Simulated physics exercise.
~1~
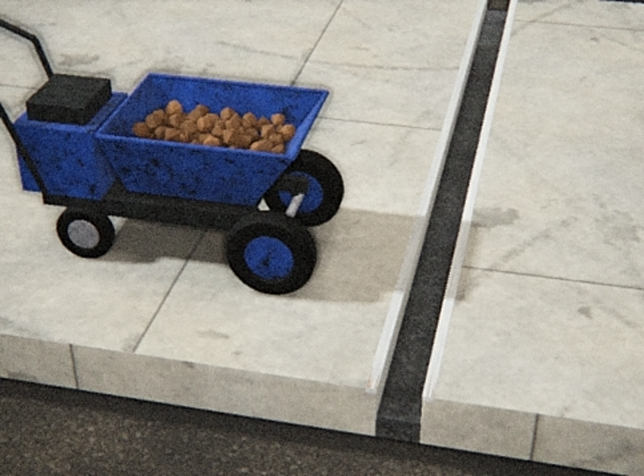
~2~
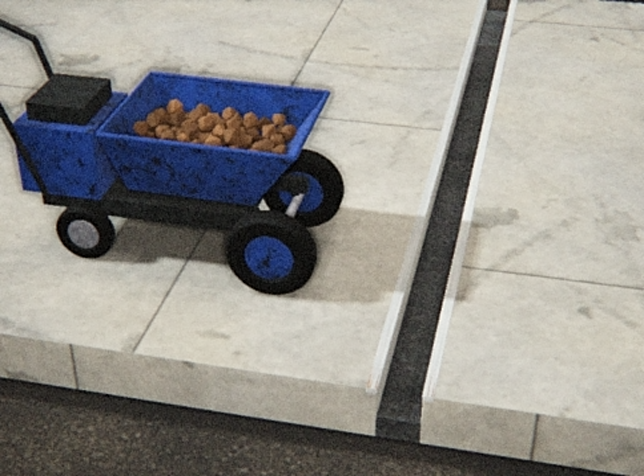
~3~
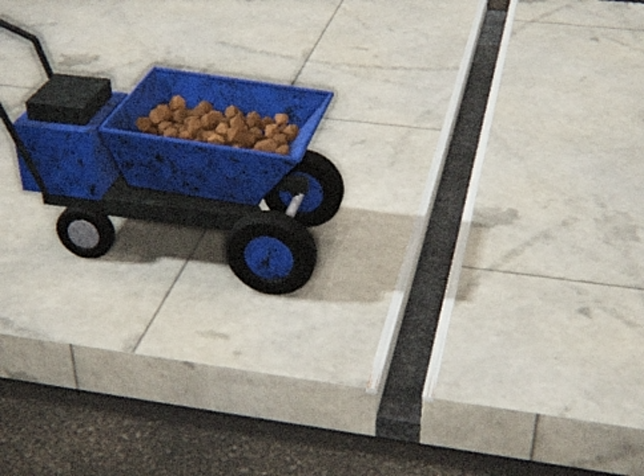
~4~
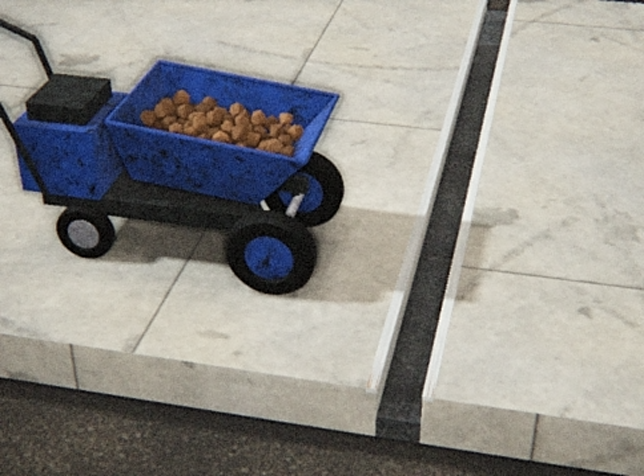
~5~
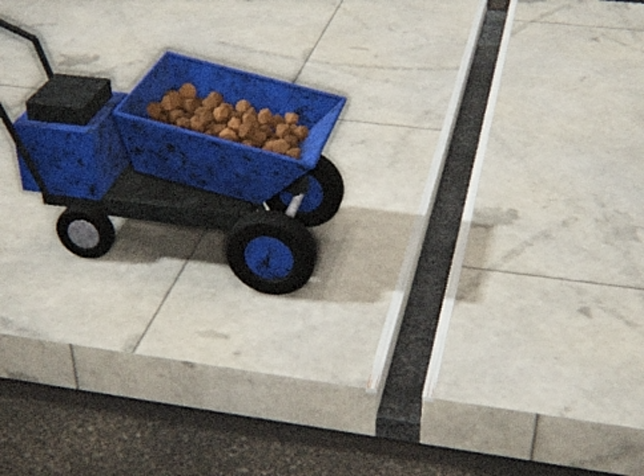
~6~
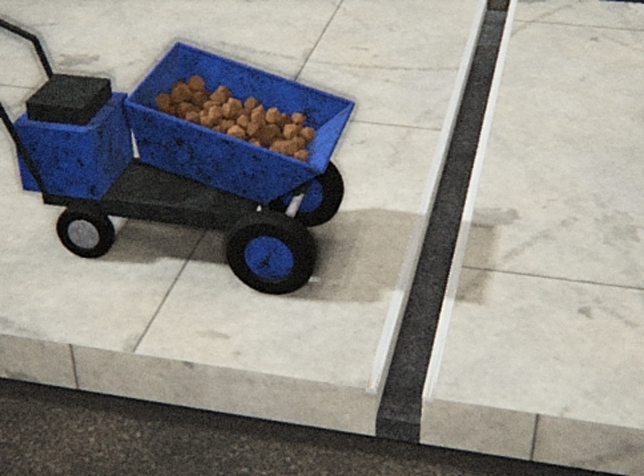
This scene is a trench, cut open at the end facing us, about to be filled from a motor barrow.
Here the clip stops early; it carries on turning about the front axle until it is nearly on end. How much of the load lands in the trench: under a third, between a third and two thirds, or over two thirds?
I predict a trench share from a third through two thirds.
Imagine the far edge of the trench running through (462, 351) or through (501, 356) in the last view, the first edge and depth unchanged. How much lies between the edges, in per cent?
I'd put it near 80 in a hundred, then near 100 in a hundred.
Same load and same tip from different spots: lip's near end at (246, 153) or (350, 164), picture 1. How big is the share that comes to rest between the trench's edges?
First some 50, then 10 per cent.
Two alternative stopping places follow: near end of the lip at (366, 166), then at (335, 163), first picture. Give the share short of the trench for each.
First spot 0 per cent, second spot 0 per cent.
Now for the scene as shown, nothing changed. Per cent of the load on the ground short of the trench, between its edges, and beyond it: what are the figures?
I'd say about 10 per cent short, about 55 between and about 35 beyond.
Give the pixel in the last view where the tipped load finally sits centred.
About pixel (442, 267).
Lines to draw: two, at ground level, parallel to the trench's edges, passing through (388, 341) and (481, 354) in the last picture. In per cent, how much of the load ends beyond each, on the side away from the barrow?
Around 90 per cent for the first, and 20 per cent for the second.
Soon, skip tipped steeply; all in the skip.
A while on, skip tipped right over; most in the skip; a stray few short of the trench; a small part in or heaped over the trench; a stray few beyond it; a small part falling.
Towards the end, skip tipped right over; a small part in the skip; a stray few short of the trench; about half in or heaped over the trench; about a third beyond it.
Finally, skip tipped right over; a small part short of the trench; about half in or heaped over the trench; about a third beyond it.
